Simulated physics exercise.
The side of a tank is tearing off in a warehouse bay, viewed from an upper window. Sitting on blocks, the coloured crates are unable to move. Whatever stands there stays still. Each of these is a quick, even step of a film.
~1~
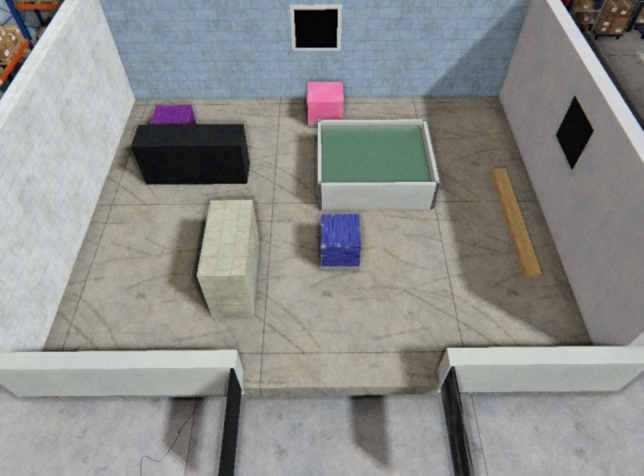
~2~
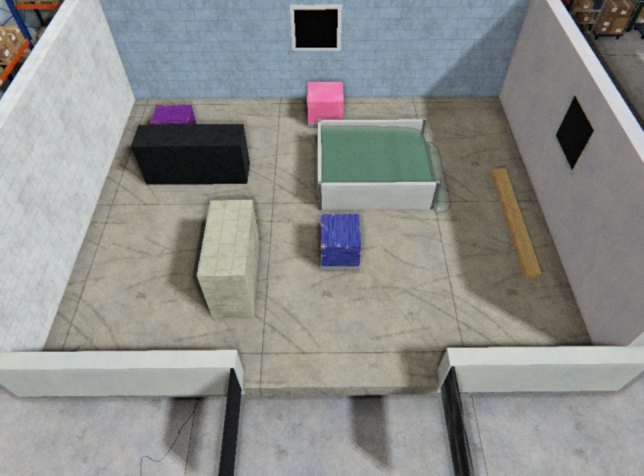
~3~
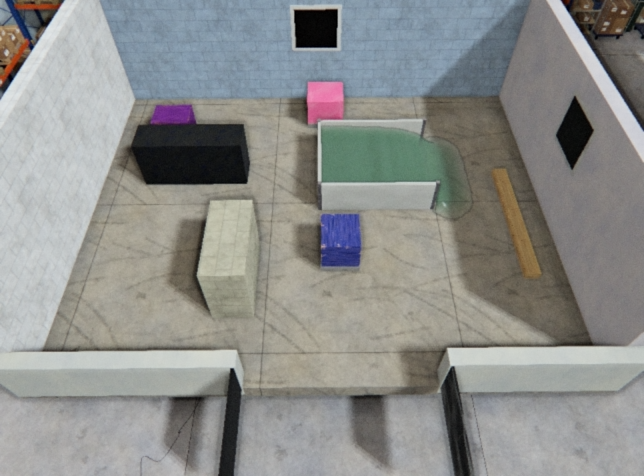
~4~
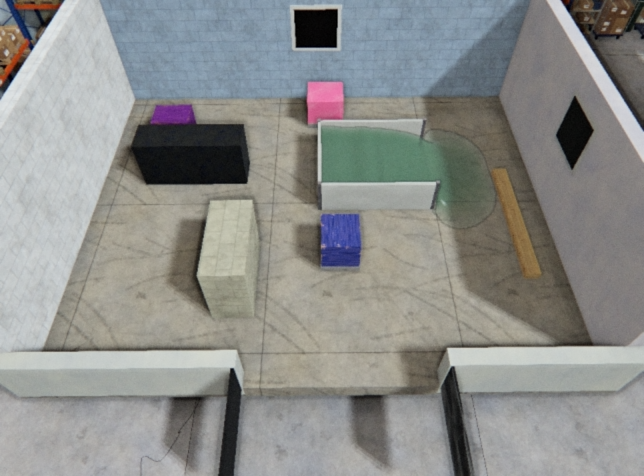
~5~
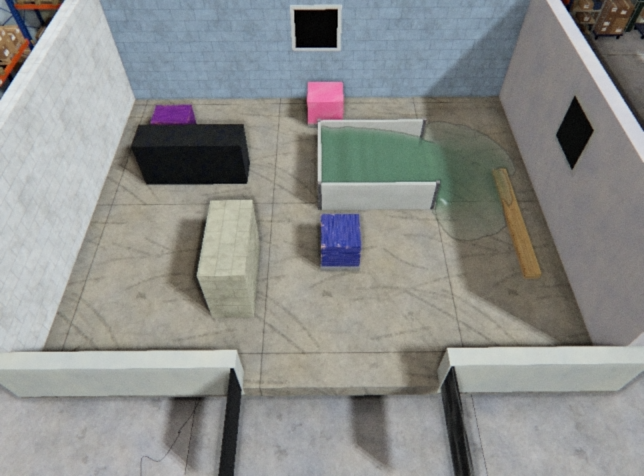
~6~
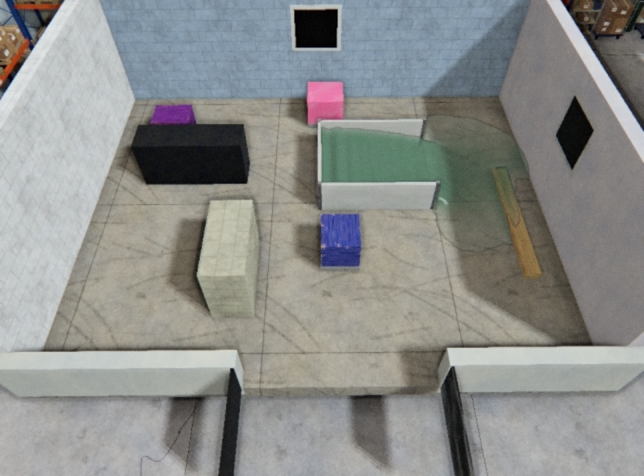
Tank of green water losing its right side in a warehouse bay, water pouring out and spreading rightward over a wooden plank.
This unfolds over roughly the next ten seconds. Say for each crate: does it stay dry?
Result: The blue crate has no water on it afterwards; the purple crate has water on it afterwards; the pink crate has water on it afterwards.
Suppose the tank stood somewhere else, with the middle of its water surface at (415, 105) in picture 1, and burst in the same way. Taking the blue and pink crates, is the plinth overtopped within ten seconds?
One by one: The blue crate escapes it, the pink crate keeps dry.
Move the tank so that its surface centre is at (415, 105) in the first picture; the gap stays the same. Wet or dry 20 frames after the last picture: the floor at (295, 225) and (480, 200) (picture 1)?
Untouched, then submerged.
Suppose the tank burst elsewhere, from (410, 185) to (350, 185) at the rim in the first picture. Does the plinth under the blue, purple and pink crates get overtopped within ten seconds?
Blue: Flooded; purple: Not flooded; pink: Not flooded.
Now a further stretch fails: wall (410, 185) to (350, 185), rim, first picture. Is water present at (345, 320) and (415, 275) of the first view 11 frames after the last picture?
I'd expect the first point to be reached and the second point to be reached.
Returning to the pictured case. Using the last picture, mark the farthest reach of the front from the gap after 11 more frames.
The farthest wet spot is near (556, 368).
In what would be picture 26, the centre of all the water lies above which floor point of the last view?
That puts it at around (456, 183).
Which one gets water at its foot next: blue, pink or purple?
That would be the crate marked pink.
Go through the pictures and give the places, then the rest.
The first frame shows the tank at (375, 154) is whole and still.
In the second frame, the front is at (437, 211), out from the gap at (425, 167).
In the third frame, water pours out at (425, 169) and has run to (443, 141).
In the fourth frame, water pours out at (425, 169) and has run to (453, 135).
In the fifth frame, water pours out at (425, 170) and has run to (501, 150).
In the sixth frame, the front is at (515, 140), out from the gap at (425, 170).
A moment on, water covers 15 % of the floor; the blue crate not reached, the purple crate not reached, the pink crate not reached.
Next, water covers 20 % of the floor; the blue crate not reached, the purple crate not reached, the pink crate not reached.
Then, water covers 35 % of the floor; the blue crate not reached, the purple crate not reached, the pink crate water round its plinth.
Later, water covers 60 % of the floor; the blue crate water round its plinth, the purple crate water round its plinth, the pink crate water round its plinth.
In the end, water covers 85 % of the floor; the blue crate stayed above the water, the purple crate was topped, the pink crate was topped.
